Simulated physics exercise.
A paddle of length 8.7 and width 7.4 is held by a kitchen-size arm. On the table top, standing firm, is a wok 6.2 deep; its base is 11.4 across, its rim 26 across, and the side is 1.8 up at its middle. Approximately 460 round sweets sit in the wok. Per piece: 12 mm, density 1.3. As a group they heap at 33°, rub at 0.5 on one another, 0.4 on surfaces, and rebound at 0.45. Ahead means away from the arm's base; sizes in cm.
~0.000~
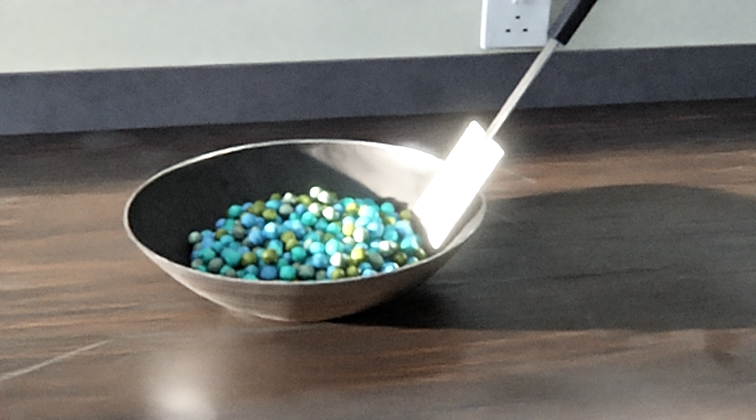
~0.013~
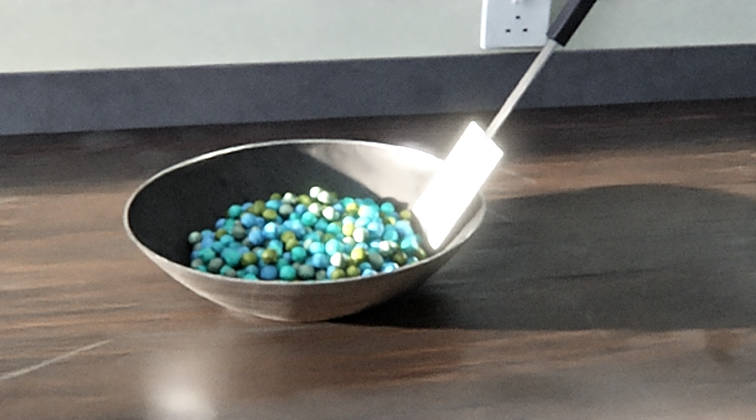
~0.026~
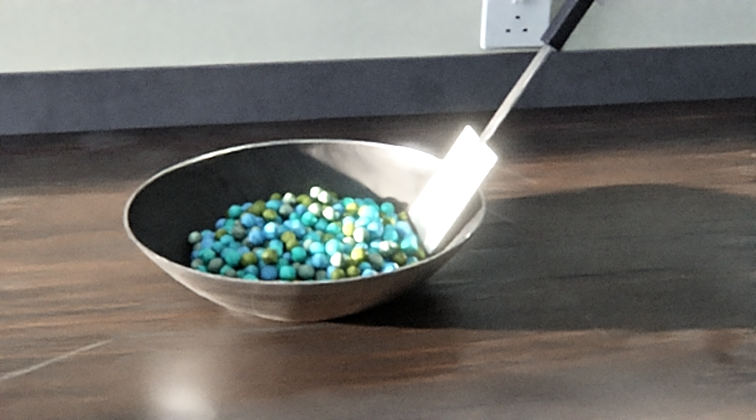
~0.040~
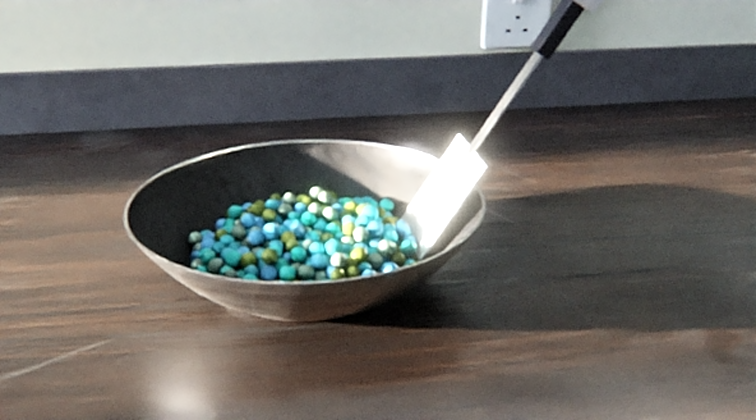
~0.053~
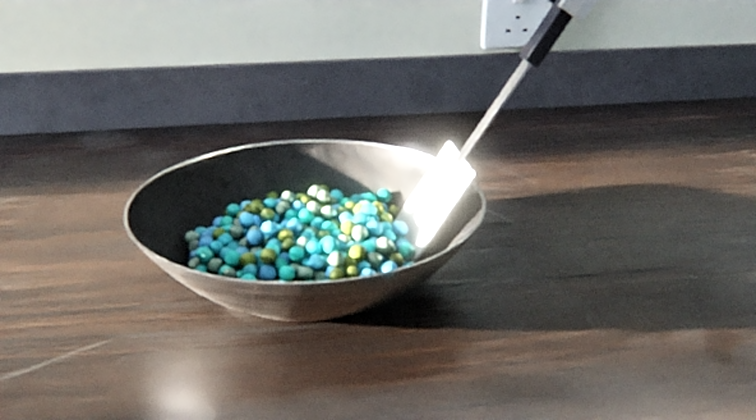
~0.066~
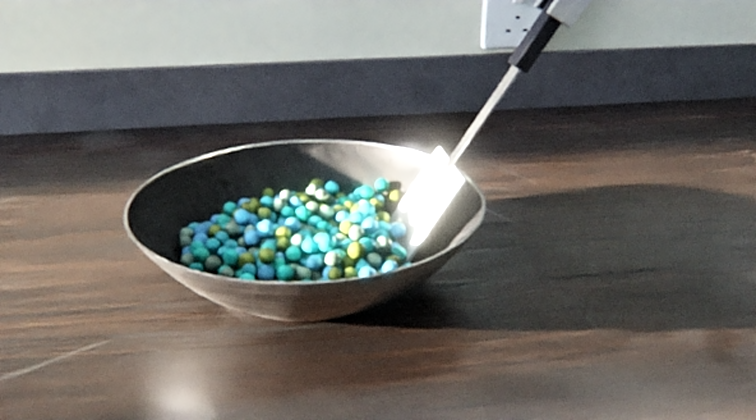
On a dark wooden table top, a shiny paddle held at a slant slid a short way down and left into a wok of blue, green and yellow sweets, nudging the heap slightly leftward.
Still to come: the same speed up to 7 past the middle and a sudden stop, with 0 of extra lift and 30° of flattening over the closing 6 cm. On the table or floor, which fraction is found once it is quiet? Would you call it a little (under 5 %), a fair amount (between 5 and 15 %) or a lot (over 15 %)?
A little, under 5 %.
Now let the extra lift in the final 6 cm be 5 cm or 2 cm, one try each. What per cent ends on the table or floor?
You'd get some 10 per cent with the first setting and some 0 per cent with the second.
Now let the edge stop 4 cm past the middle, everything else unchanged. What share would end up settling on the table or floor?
Changed stop: Approx. 0 %.
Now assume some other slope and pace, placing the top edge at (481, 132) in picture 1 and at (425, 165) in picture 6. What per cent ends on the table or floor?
My guess would be close to 5 per cent.
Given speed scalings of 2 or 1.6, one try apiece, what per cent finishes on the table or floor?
The two tries give about 15 and 5 in a hundred.
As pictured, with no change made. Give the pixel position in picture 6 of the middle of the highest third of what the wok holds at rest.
Centre: Roughly (199, 221).
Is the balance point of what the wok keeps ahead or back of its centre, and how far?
Roughly 4.5 cm ahead of the centre.
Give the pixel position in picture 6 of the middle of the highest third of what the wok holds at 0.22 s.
Near (216, 223).
After 0.15 s, sloping 57°, highest piece 8 above the table; 458 in the wok.
After 0.22 s, sloping 45°, highest piece 12 above the table; 456 in the wok, 2 on the blade or in flight.
After 0.46 s, sloping 27°, highest piece 7 above the table; 449 in the wok, 7 on the table or floor, 2 on the blade or in flight.
After 1.51 s, sloping 27°, highest piece 7 above the table; 449 in the wok, 9 on the table or floor.
In the end, 449 in the wok, 9 on the table or floor. That is 2 % on the table or floor.
